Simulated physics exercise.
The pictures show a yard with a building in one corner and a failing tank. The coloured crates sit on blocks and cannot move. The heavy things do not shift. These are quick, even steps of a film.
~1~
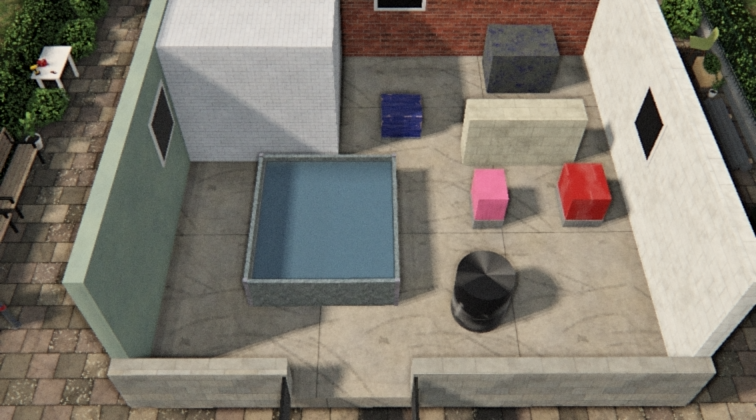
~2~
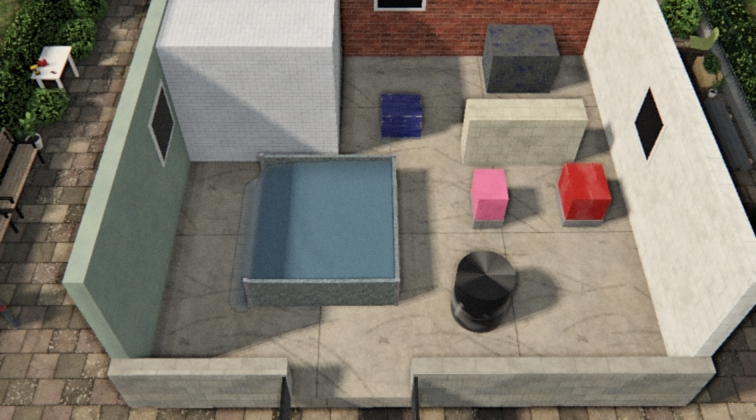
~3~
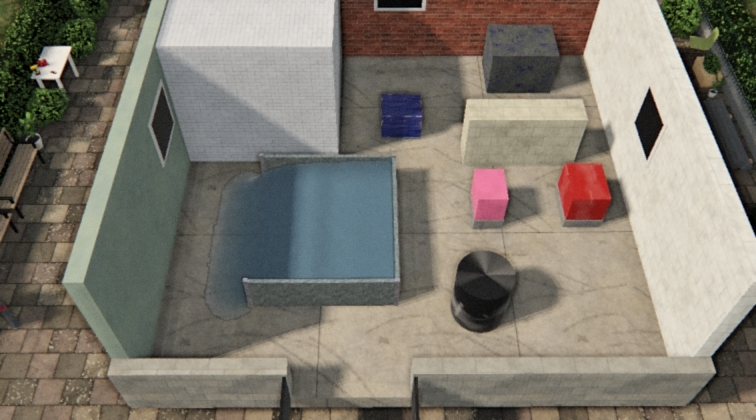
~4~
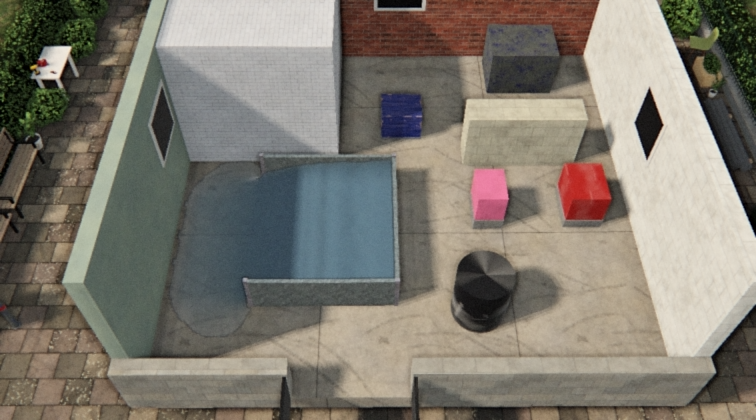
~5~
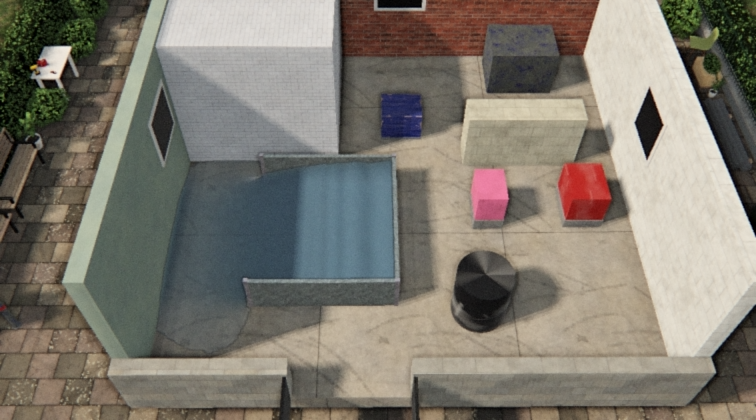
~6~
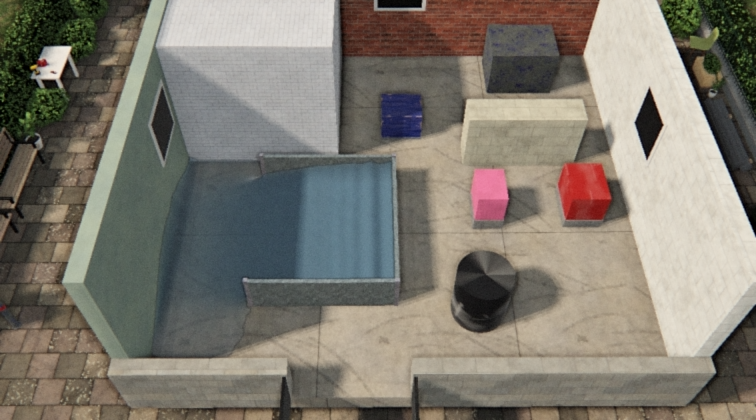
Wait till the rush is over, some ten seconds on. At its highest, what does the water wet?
In the end: The red crate escapes dry; the pink crate escapes dry; the blue crate is wetted.
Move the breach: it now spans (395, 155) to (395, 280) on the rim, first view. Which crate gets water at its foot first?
It is the one in pink.
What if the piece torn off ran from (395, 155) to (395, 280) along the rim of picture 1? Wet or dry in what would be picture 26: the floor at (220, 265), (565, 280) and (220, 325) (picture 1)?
In that order: Free of water, flooded, not flooded.
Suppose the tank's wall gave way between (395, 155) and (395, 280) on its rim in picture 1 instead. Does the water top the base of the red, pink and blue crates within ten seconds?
The red one gets wet; the pink one ends up wet; the blue one gets wet.
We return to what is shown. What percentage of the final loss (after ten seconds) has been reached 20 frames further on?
Close to 10 %.
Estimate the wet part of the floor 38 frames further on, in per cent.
Close to 75 %.
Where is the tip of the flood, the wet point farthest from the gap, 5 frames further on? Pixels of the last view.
Close to (146, 383).
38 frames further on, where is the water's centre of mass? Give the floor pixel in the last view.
Roughly at (347, 259).
A moment on, water covers 15 % of the floor; the red crate not reached, the pink crate not reached, the blue crate not reached.
Next, water covers 20 % of the floor; the red crate not reached, the pink crate not reached, the blue crate not reached.
Then, water covers 45 % of the floor; the red crate not reached, the pink crate water round its plinth, the blue crate water round its plinth.
Later, water covers 75 % of the floor; the red crate water round its plinth, the pink crate water round its plinth, the blue crate water round its plinth.
In the end, water covers 95 % of the floor; the red crate stayed above the water, the pink crate stayed above the water, the blue crate was topped.
